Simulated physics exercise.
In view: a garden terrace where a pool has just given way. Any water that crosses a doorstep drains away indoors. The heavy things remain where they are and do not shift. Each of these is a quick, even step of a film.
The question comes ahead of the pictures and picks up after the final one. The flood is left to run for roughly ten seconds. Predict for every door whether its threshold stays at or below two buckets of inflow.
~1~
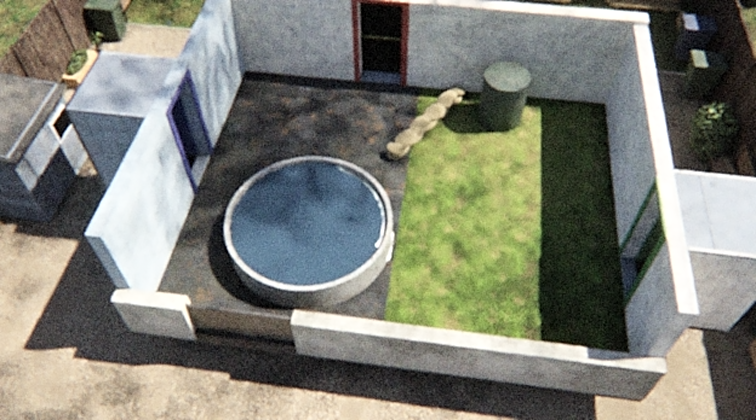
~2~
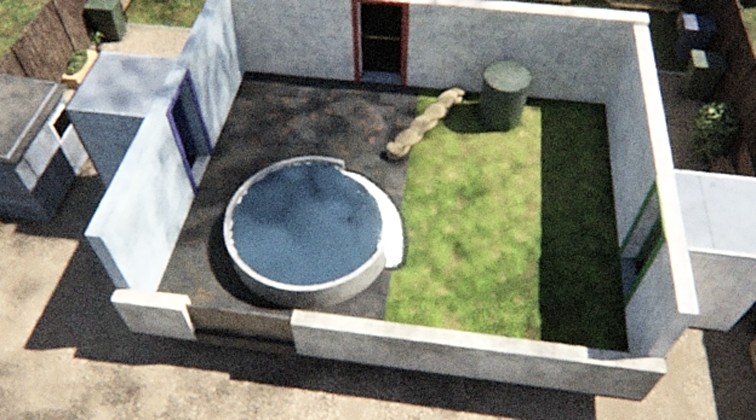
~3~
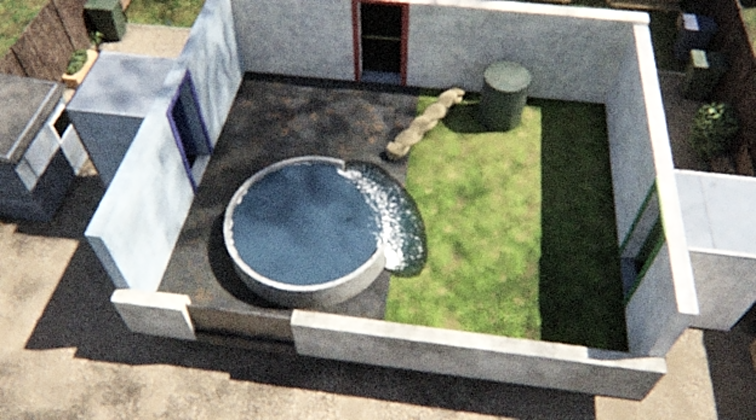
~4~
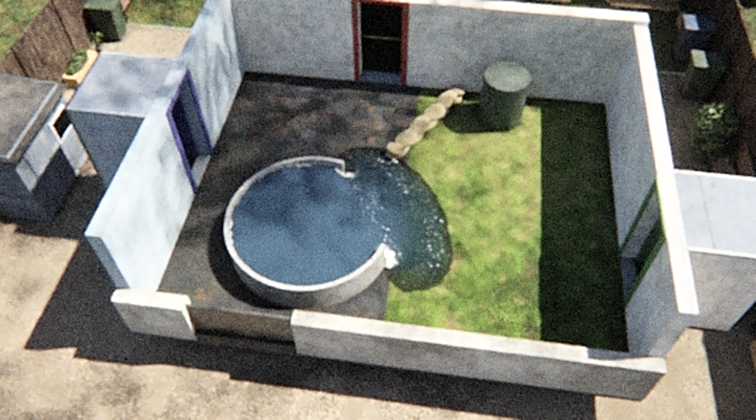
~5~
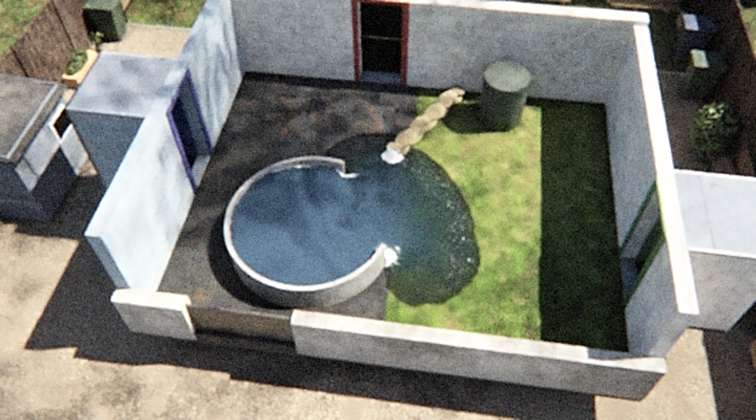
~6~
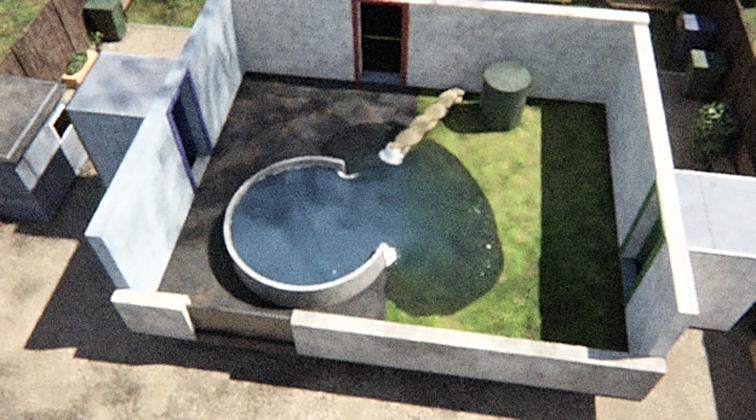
The blue door stays at or below. The green door goes above two buckets. The red door stays at or below.
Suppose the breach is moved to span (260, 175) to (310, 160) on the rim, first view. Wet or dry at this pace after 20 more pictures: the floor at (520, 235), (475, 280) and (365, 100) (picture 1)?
Going through them, the first would be still bare, the next still bare and the last submerged.
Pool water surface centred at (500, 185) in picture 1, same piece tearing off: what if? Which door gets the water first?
First: The green one.
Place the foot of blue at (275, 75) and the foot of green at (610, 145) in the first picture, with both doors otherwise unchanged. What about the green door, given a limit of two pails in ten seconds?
One by one: The green door takes more.
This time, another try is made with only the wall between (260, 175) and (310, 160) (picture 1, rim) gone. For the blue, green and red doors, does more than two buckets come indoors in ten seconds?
So the blue one ends up above, the green one ends up below and the red one ends up above.
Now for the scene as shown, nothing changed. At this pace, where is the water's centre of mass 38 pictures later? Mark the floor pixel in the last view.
I'd say near (458, 203).
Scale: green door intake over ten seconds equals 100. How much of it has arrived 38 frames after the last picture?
Around 45 in a hundred.
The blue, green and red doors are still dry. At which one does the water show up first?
The door marked red.
A moment on, water covers 30 % of the floor; the blue door not reached, the green door not reached, the red door not reached.
Next, water covers 45 % of the floor; the blue door not reached, the green door not reached, the red door wet at the sill, nothing in.
Then, water covers 65 % of the floor; the blue door not reached, the green door under two buckets in, the red door wet at the sill, nothing in.
Later, water covers 75 % of the floor; the blue door not reached, the green door over two buckets in, the red door wet at the sill, nothing in.
In the end, water covers 90 % of the floor; the blue door wet at the sill, nothing in, the green door over two buckets in, the red door wet at the sill, nothing in.
